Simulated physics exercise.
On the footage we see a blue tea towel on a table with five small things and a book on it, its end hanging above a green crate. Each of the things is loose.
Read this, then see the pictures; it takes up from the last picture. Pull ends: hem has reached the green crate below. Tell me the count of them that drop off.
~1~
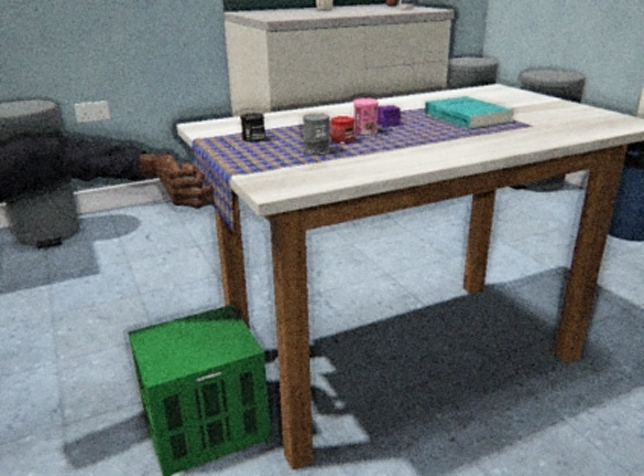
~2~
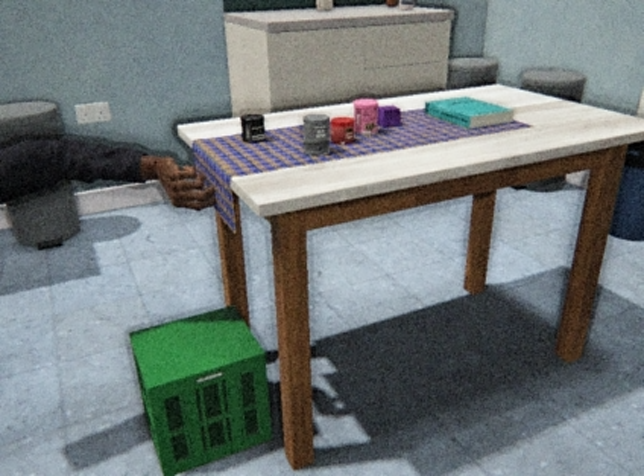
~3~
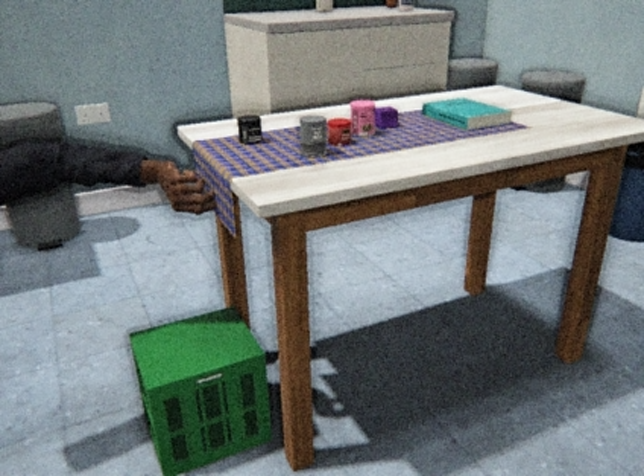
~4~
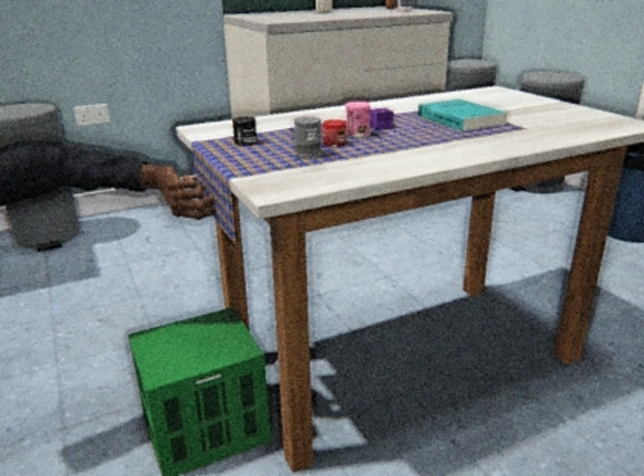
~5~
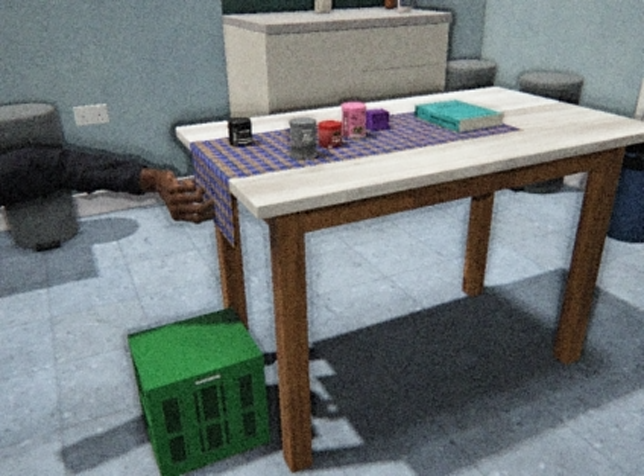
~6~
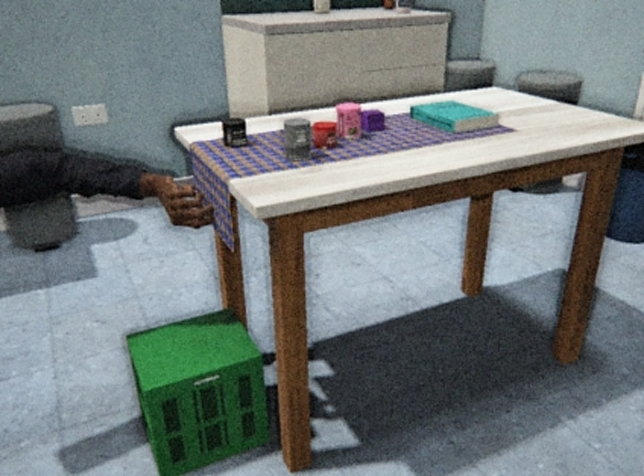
Lost: Three.
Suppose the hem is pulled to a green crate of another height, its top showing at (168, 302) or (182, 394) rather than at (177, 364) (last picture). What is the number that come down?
Going over the edge would be 1 and 4.
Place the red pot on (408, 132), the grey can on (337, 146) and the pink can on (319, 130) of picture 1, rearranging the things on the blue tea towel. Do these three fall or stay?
Red pot: Still up. Grey can: Gone off. Pink can: Gone off.
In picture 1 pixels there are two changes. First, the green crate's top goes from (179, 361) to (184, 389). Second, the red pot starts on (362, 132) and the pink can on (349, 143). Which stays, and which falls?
In the end the red pot is no longer on top and the pink can is no longer on top.
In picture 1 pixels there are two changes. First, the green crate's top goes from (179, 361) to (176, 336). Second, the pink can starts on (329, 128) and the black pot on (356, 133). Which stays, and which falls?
The pink can ends up still on top and the black pot ends up still on top.
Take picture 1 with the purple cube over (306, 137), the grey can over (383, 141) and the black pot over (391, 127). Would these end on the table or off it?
Note - purple cube lost, grey can retained, black pot retained.
A little later, hem near (215, 256); all still up.
Next, hem near (218, 297); black pot and grey can gone.
Later still, hem on the crate; black pot, grey can and red pot gone.
When it is over, hem on the crate; black pot, grey can and red pot gone. It carries off three.
